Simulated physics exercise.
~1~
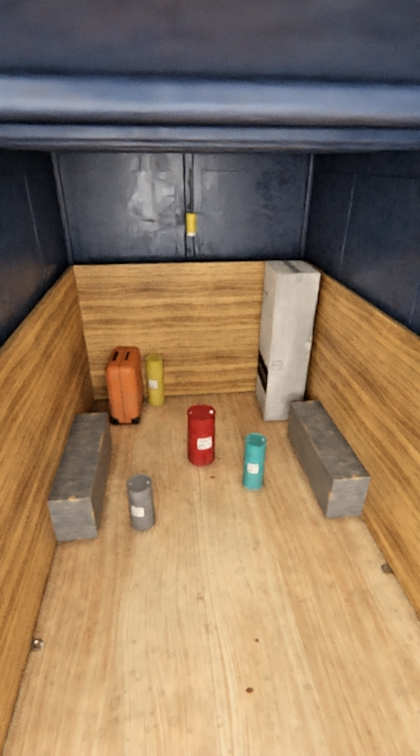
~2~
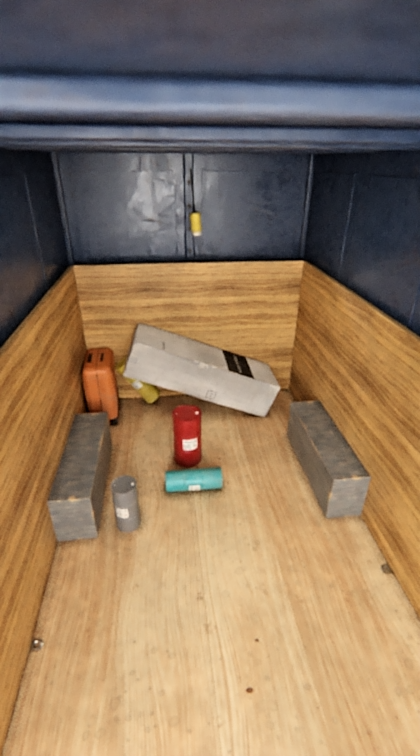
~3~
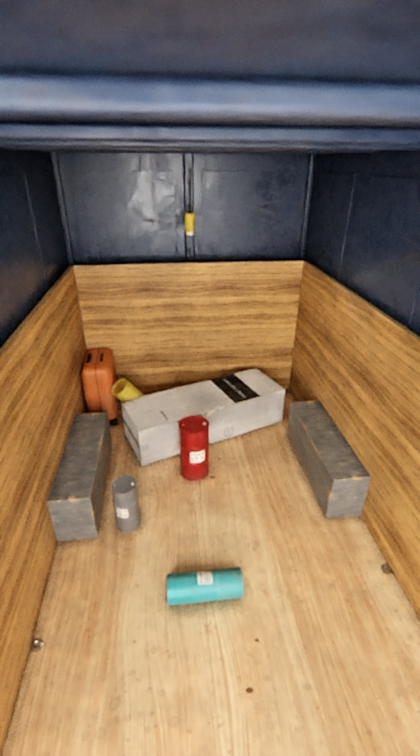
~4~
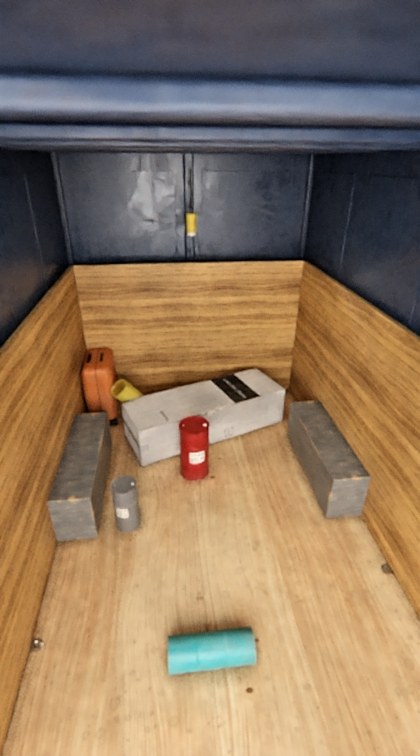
A tall white box toppled to the left in a van's load bay, knocking over the yellow canister near the orange case, while a turquoise canister fell on its side and rolled toward the open end, leaving the red and grey canisters upright.
